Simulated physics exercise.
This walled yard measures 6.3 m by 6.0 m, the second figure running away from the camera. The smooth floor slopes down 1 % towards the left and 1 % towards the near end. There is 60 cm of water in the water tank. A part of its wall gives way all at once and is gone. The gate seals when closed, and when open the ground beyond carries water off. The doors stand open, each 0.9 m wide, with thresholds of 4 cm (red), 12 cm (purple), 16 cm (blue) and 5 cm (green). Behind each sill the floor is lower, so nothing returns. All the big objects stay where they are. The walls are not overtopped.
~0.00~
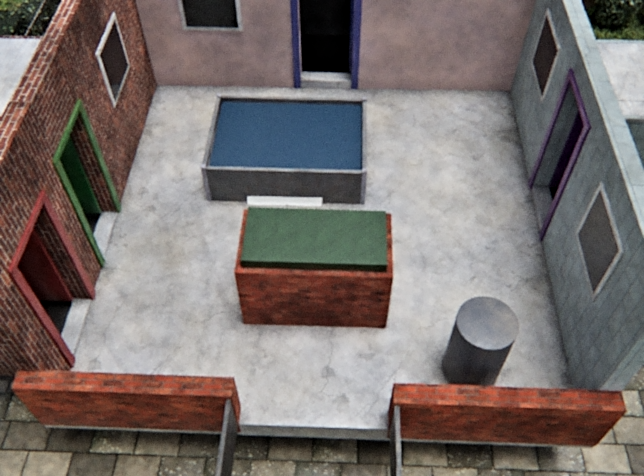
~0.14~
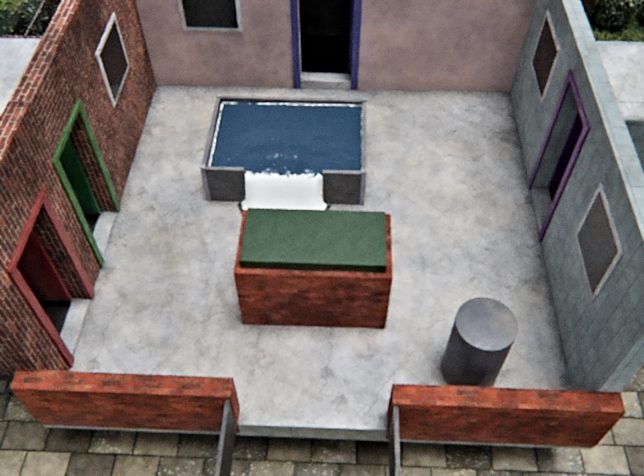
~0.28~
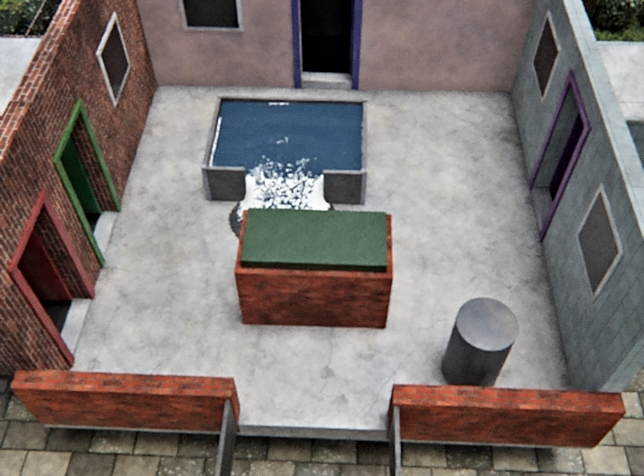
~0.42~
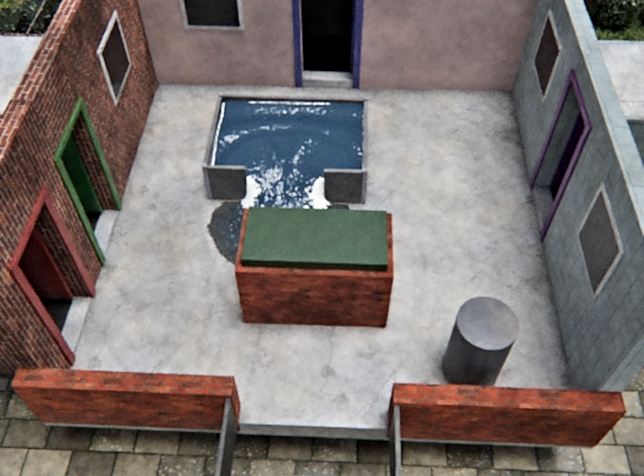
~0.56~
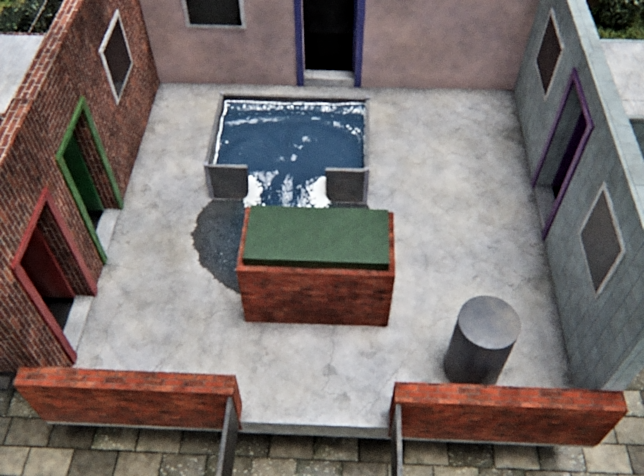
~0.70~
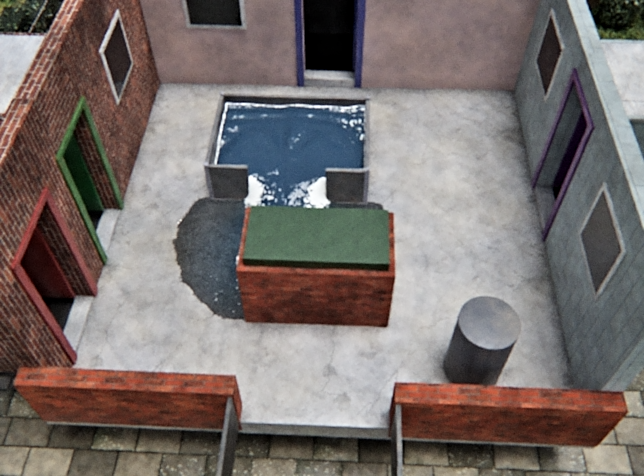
The clip opens on a walled yard with still water in a grey tank behind a green-topped brick block. Part of the tank's near wall disappears, and white, foaming water pours through the gap. A dark sheet of water spreads behind the block, then around its left side and towards the near end.
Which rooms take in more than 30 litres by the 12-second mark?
The water let in: At the red door it goes over the limit; at the purple door it keeps below the limit; at the blue door it keeps below the limit; at the green door it goes over the limit.
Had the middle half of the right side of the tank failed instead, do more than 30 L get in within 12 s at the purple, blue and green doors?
Then: Purple above, blue under, green not over.
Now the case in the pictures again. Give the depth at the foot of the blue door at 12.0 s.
About 2.5 cm.
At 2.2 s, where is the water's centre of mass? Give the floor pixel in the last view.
Near (292, 207).
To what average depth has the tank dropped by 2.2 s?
About 31 cm.
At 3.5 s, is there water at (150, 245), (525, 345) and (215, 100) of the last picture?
In turn: Flooded, under water, not reached.
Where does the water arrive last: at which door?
The blue one.
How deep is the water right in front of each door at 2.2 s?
Depths in cm: Red 13, purple 16, blue 0, green 10.
After 1.4 s water covers 20 % of the floor and is deepest (44 cm) near (281, 261); red door not reached, purple door not reached, blue door not reached, green door not reached.
After 2.2 s water covers 45 % of the floor and is deepest (33 cm) near (281, 261); red door 13 cm at the sill, 34 L in, purple door 16 cm at the sill, 0 L in, blue door not reached, green door 10 cm at the sill, 6 L in.
After 3.5 s water covers 55 % of the floor and is deepest (26 cm) near (282, 251); red door 15 cm at the sill, 107 L in, purple door 13 cm at the sill, 11 L in, blue door not reached, green door 12 cm at the sill, 54 L in.
After 7.0 s water covers 90 % of the floor and is deepest (12 cm) near (281, 261); red door 10 cm at the sill, 227 L in, purple door 5 cm at the sill, 13 L in, blue door 2 cm at the sill, 0 L in, green door 7 cm at the sill, 105 L in.
After 12.0 s water covers 95 % of the floor and is deepest (8 cm) near (65, 396); red door 7 cm at the sill, 286 L in, purple door 4 cm at the sill, 13 L in, blue door 2 cm at the sill, 0 L in, green door 5 cm at the sill, 114 L in.
